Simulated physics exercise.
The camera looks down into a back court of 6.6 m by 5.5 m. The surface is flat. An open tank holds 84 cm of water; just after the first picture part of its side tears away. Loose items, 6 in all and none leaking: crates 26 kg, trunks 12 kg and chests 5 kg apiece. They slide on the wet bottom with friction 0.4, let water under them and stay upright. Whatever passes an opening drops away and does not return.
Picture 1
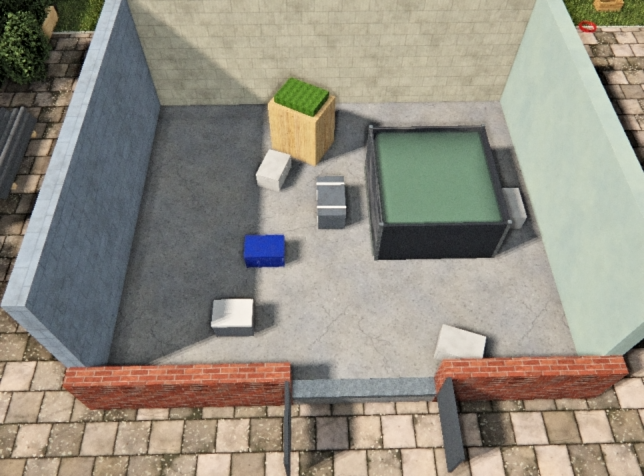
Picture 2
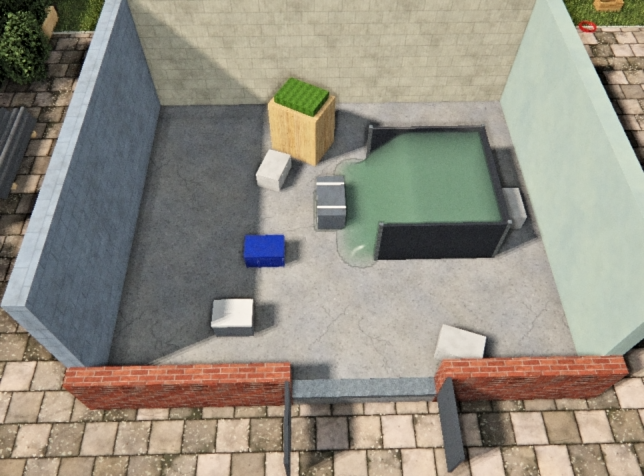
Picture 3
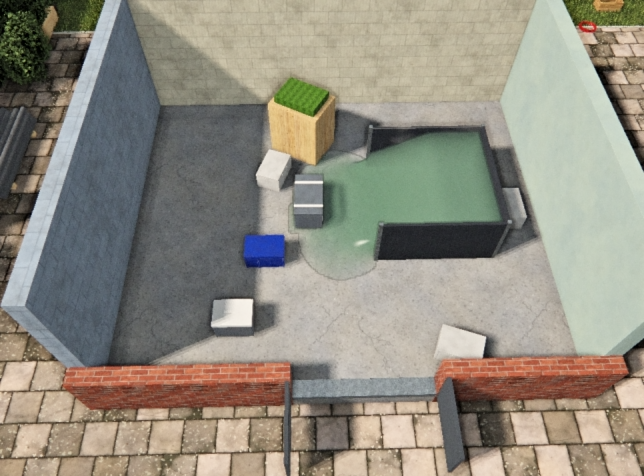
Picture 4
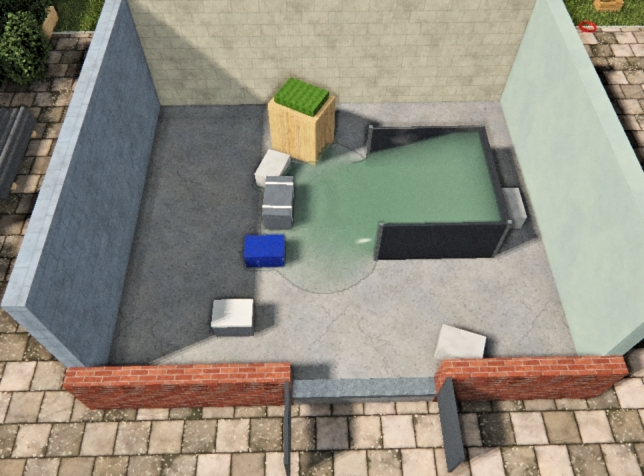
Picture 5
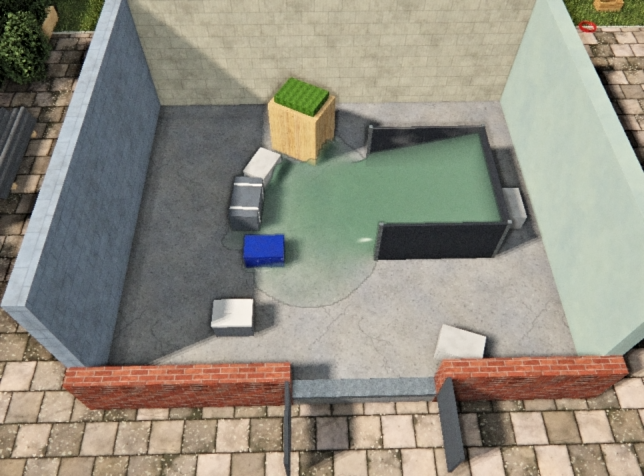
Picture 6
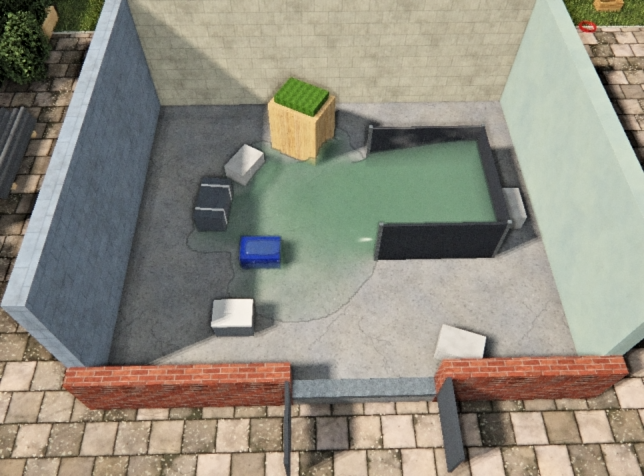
We see a walled courtyard where the left side of an open tank gives way and greenish water spreads left across the floor, pushing a grey trunk along, then a white box, while a blue crate shifts slightly.
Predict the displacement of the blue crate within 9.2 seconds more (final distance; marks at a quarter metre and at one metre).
Blue crate ends far away.
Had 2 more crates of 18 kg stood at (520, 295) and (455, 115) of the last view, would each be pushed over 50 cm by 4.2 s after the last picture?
In turn: Short of it, short of it.
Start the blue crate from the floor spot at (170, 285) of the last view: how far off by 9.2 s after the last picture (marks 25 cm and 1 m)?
It ends far away.
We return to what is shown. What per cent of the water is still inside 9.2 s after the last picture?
About 92 per cent.
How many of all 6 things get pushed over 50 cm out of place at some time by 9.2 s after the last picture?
That makes 6.
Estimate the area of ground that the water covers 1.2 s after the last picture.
Some 24 m2.
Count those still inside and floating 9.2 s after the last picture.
I count 5.
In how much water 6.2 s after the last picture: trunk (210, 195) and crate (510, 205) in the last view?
Roughly 9 and 11 cm.
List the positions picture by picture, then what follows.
The first frame shows the blue crate at (264, 246) rests on the ground; 3.3 m2 under water; 0 of 6 have shifted.
The second frame shows the blue crate at (264, 246), on the bottom; water covers 4.5 m2; 0 of 6 have shifted.
The third frame shows the blue crate at (264, 246) rests on the ground; 5.9 m2 under water; 1 of 6 have shifted.
The fourth frame shows the blue crate at (264, 246) rests on the ground; 7.4 m2 under water; 1 of 6 have shifted.
The fifth frame shows the blue crate at (264, 246), on the bottom; water covers 8.9 m2; 2 of 6 have shifted.
The sixth frame shows the blue crate at (260, 247), on the bottom, 7 cm from its start; water covers 10.8 m2; 3 of 6 have shifted.
Then, 1.2 s after the last picture the blue crate is near (133, 314), 2.1 m from its start, afloat; 0 of 6 are out; 4 afloat.
Then, 3.8 s after the last picture the blue crate is near (314, 302), 1.2 m from its start, aground; 0 of 6 are out; 3 afloat.
Then, 6.2 s after the last picture the blue crate is near (429, 278), 2.5 m from its start, aground; 0 of 6 are out; 3 afloat.
Then, 9.2 s after the last picture the blue crate is near (419, 267), 2.3 m from its start, afloat; 0 of 6 are out; 5 afloat.
